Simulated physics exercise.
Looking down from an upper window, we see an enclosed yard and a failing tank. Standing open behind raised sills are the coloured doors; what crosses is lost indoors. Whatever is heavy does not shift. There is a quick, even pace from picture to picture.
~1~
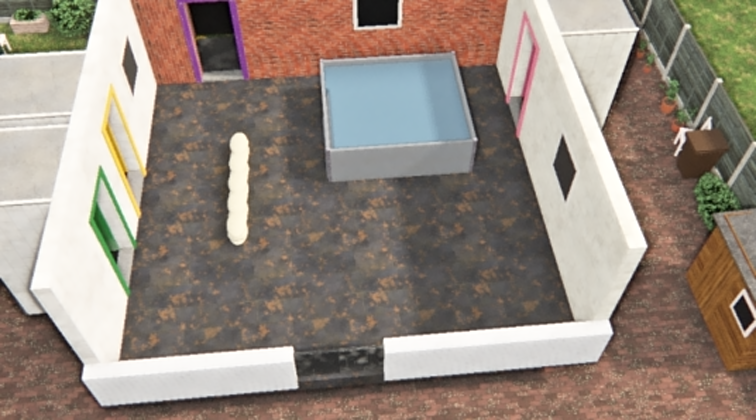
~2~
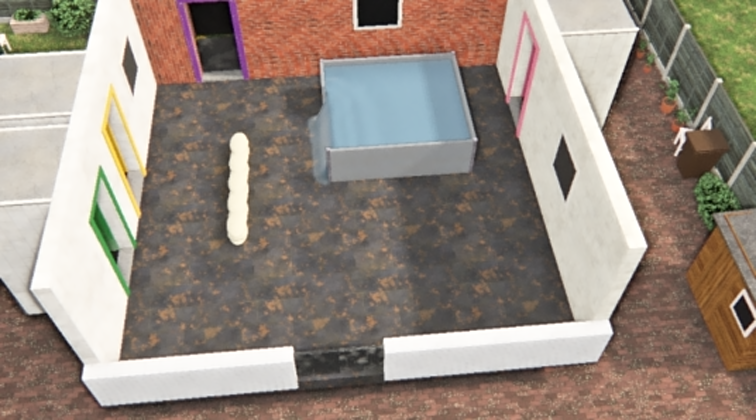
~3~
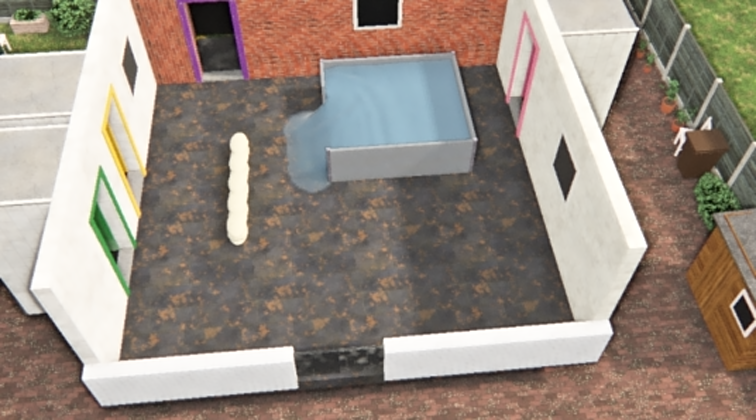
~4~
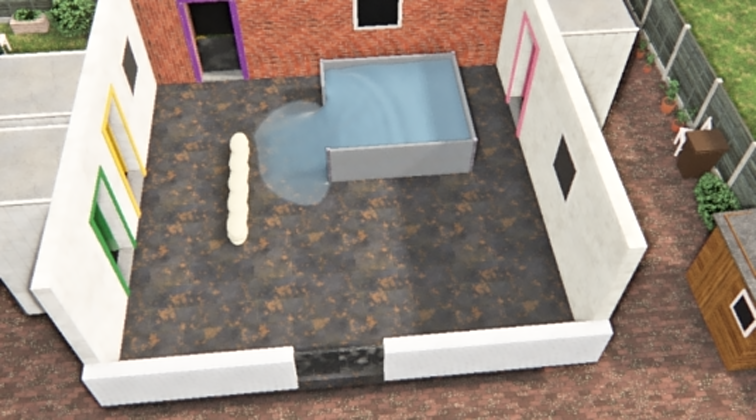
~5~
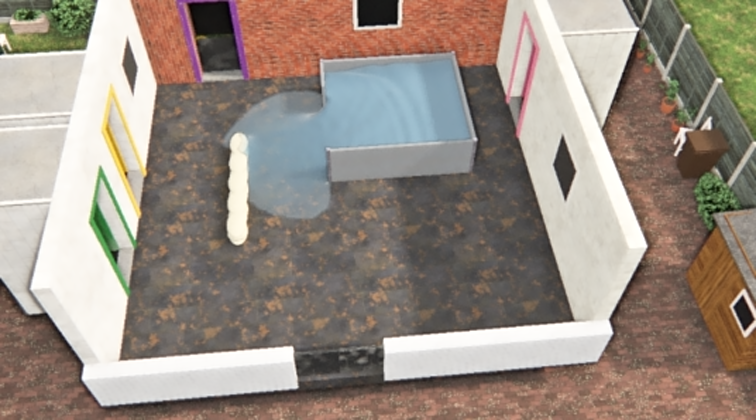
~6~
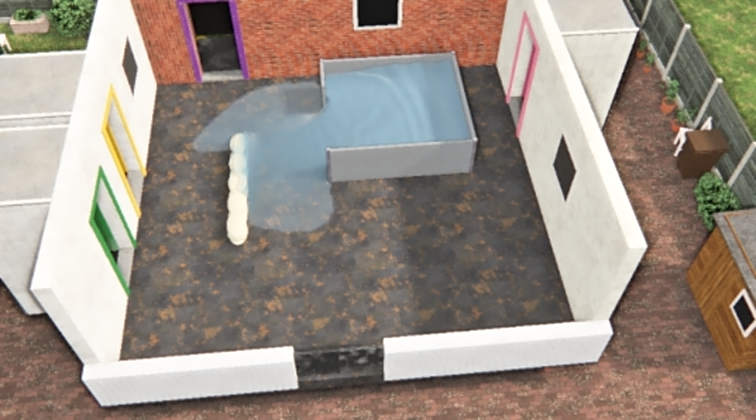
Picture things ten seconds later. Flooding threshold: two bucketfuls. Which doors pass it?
The pink door does not pass it; the purple door passes it; the yellow door does not pass it; the green door passes it.
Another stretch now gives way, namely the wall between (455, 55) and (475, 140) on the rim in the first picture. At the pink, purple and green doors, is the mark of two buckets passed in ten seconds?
The pink one exceeds the limit; the purple one falls short; the green one exceeds the limit.
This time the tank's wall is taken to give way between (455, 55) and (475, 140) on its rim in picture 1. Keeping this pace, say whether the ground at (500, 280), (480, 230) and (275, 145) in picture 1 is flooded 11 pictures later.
Submerged, submerged, unwetted.
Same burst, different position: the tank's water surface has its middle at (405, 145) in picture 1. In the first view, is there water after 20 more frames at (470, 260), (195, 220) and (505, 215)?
Log: No flood; flood; no flood.
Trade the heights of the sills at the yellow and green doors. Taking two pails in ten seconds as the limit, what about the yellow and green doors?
Outcome - yellow gets too much, green doesn't reach it.
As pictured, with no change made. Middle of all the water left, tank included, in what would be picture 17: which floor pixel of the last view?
About (326, 150) in the last view.
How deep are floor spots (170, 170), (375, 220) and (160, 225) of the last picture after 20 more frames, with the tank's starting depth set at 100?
First 18, next 0, last 12 in a hundred.
A moment on, water covers 30 % of the floor; the pink door not reached, the purple door wet at the sill, nothing in, the yellow door not reached, the green door not reached.
Next, water covers 45 % of the floor; the pink door not reached, the purple door under two buckets in, the yellow door wet at the sill, nothing in, the green door not reached.
Then, water covers 60 % of the floor; the pink door not reached, the purple door far over two buckets in, the yellow door wet at the sill, nothing in, the green door under two buckets in.
Later, water covers 80 % of the floor; the pink door not reached, the purple door far over two buckets in, the yellow door wet at the sill, nothing in, the green door under two buckets in.
In the end, water covers 95 % of the floor; the pink door wet at the sill, nothing in, the purple door far over two buckets in, the yellow door wet at the sill, nothing in, the green door far over two buckets in.
